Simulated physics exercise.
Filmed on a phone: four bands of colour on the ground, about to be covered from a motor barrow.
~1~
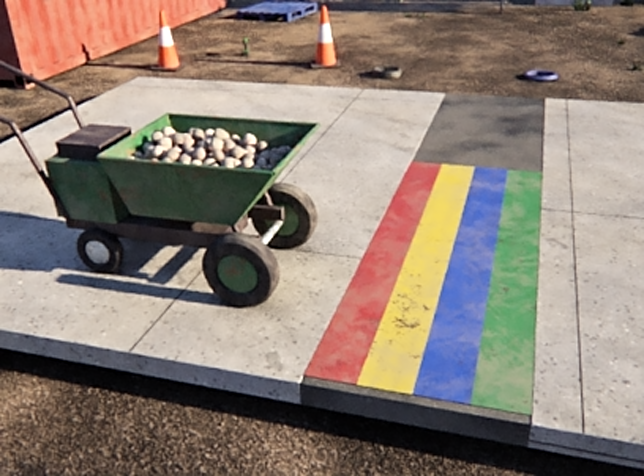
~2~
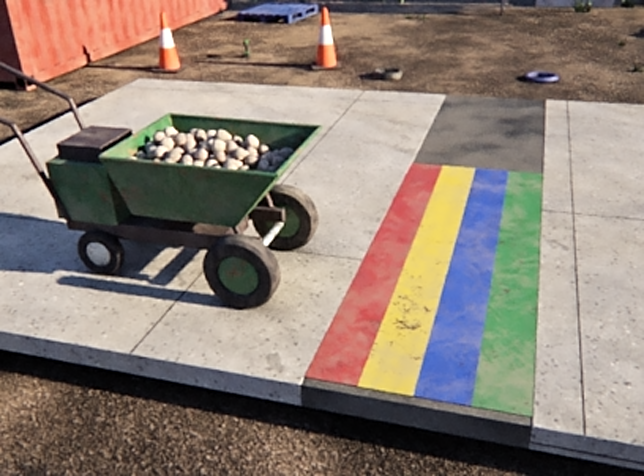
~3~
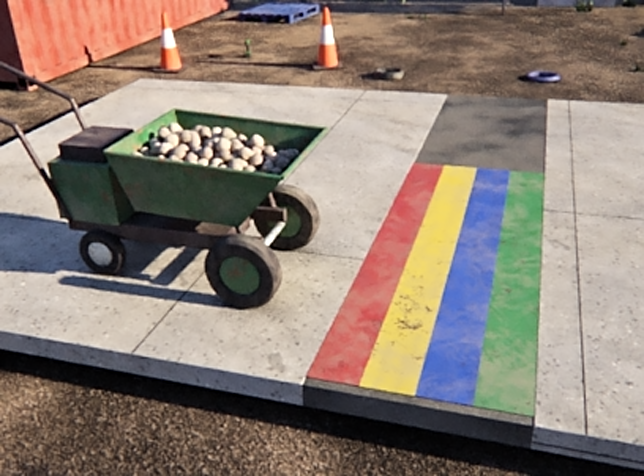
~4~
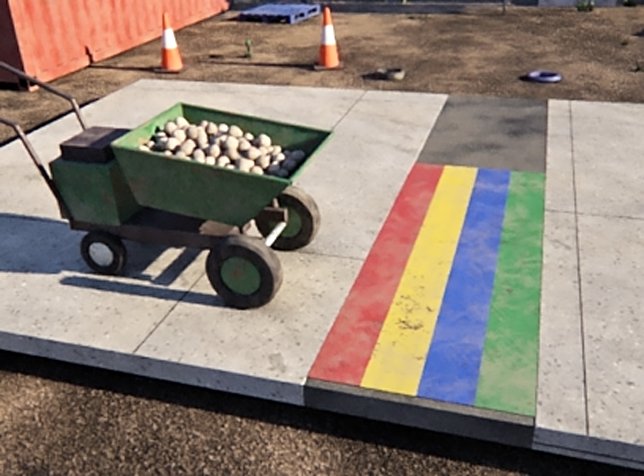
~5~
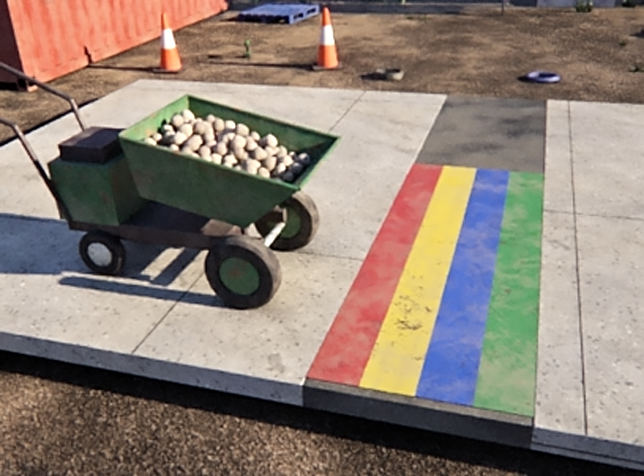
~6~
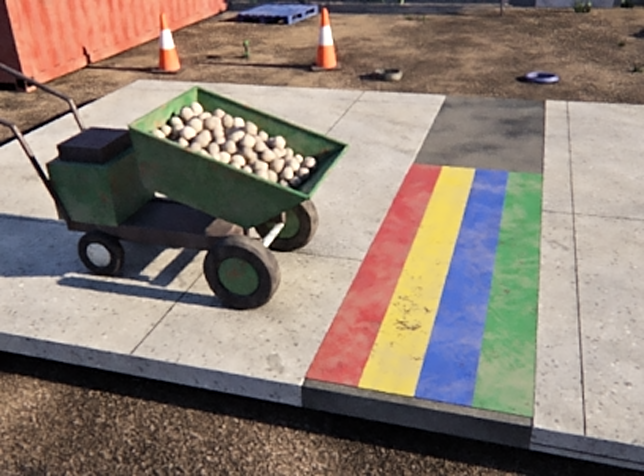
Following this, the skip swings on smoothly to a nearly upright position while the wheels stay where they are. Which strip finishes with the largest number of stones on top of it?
The yellow strip.
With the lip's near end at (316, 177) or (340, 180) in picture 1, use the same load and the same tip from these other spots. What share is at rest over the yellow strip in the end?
Result: 20 in a hundred, then 10 in a hundred.
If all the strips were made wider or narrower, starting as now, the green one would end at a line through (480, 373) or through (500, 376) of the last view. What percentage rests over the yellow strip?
First 20 in a hundred, then 30 in a hundred.
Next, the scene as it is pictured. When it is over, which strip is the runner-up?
The next spot goes to the blue strip.
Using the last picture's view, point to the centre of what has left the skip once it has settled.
Roughly at pixel (440, 295).
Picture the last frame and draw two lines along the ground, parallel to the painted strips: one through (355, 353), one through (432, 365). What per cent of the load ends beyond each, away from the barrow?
Estimate, first then second: 80 %, 30 %.
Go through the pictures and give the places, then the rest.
The first picture shows lip of the skip near (273, 174), level; top of the load near (200, 154), river pebbles; red strip near (345, 345); yellow strip near (396, 353); blue strip near (449, 362); green strip near (505, 370).
The second picture shows lip of the skip near (275, 176), level; top of the load near (202, 155).
The third picture shows lip of the skip near (282, 178), tipped barely; top of the load near (195, 145).
The fourth picture shows lip of the skip near (290, 183), tipped a little; top of the load near (189, 147).
The fifth picture shows lip of the skip near (298, 189), tipped a little; top of the load near (198, 143).
The sixth picture shows lip of the skip near (308, 198), tipped clearly; top of the load near (193, 136); red strip near (346, 347); yellow strip near (397, 355); blue strip near (450, 364); green strip near (506, 373).
Shortly afterwards, skip tipped steeply; the whole lot in the skip.
Next, skip tipped right over; near two thirds in the skip; a little over the red strip; near a quarter over the yellow strip; only a few over the blue strip; only a few falling.
Some moments later, skip tipped right over; near a quarter in the skip; a little over the red strip; near a third over the yellow strip; near a quarter over the blue strip; a little over the green strip; a little off the paint.
In the end, skip tipped right over; near a quarter in the skip; a little over the red strip; near a third over the yellow strip; near a quarter over the blue strip; a little over the green strip; a little off the paint.
